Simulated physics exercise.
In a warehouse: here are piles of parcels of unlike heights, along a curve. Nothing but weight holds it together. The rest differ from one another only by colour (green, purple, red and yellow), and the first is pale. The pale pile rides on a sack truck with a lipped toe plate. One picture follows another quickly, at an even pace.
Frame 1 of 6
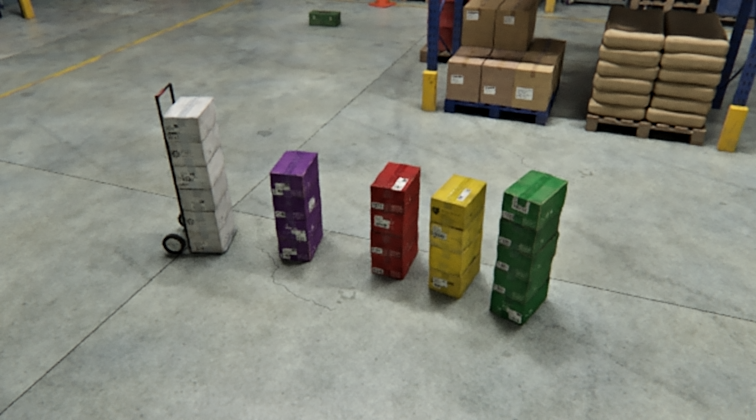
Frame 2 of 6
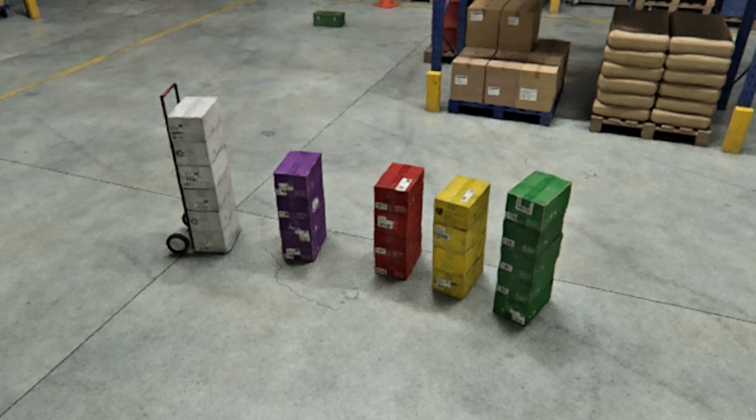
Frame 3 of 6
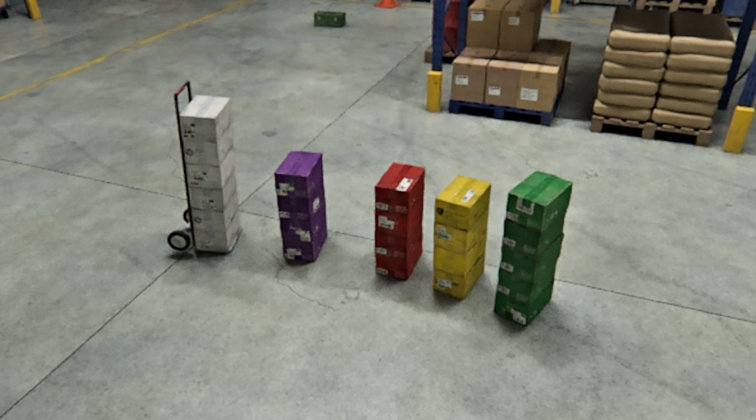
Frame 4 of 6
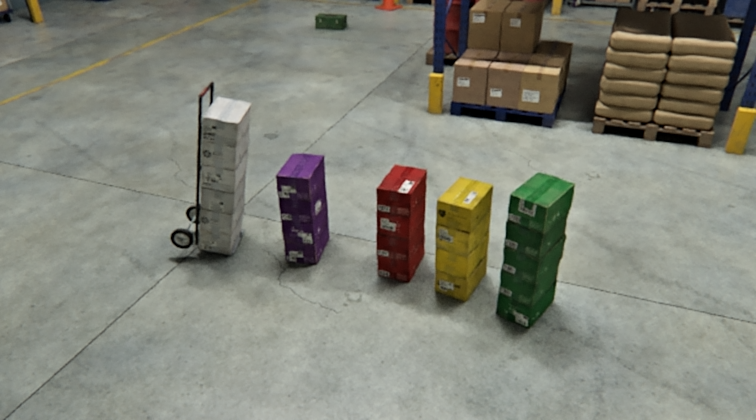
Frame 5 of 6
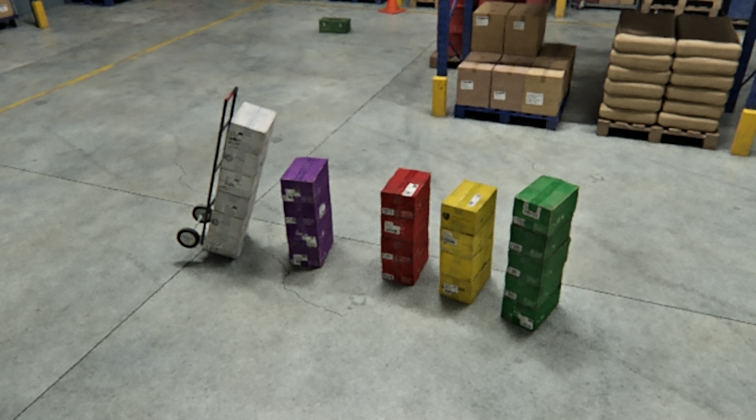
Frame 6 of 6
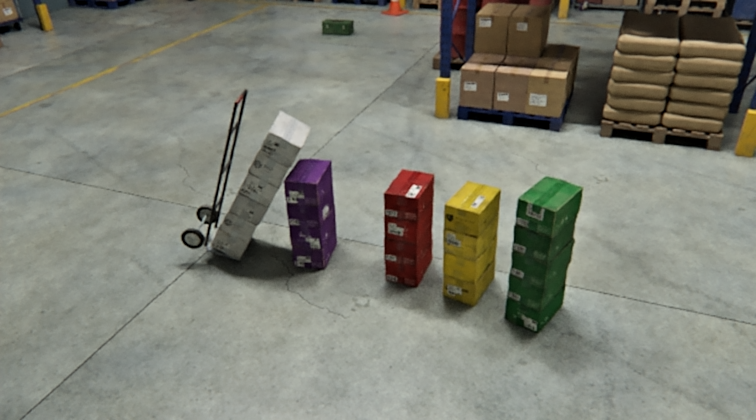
In a warehouse, a hand truck rolls right and its white box stack leans toward purple boxes.
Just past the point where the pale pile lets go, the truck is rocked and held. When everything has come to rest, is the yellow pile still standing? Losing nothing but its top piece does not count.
Yes.
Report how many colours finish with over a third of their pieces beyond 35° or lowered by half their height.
In all, 1.
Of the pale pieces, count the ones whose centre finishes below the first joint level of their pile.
Counting the pale pieces gives 4.
Just after the last frame, 5 of the pale pile down; none of the 4 yellow parcels down (0 of 17 in all colours); top yellow parcel unmoved; top purple parcel tilted barely.
A moment on, 6 of the pale pile down; none of the 4 yellow parcels down (0 of 17 in all colours); top yellow parcel unmoved; top purple parcel tilted clearly.
Further on, 6 of the pale pile down; none of the 4 yellow parcels down (4 of 17 in all colours); top yellow parcel moved a little; top purple parcel tilted well over, about its own height lower.
When it is over, 6 of the pale pile down; none of the 4 yellow parcels down (4 of 17 in all colours); top yellow parcel moved a little; top purple parcel tilted well over, about its own height lower. In pixels of the last frame, middles, top yellow parcel near (479, 209), top purple parcel near (394, 212).
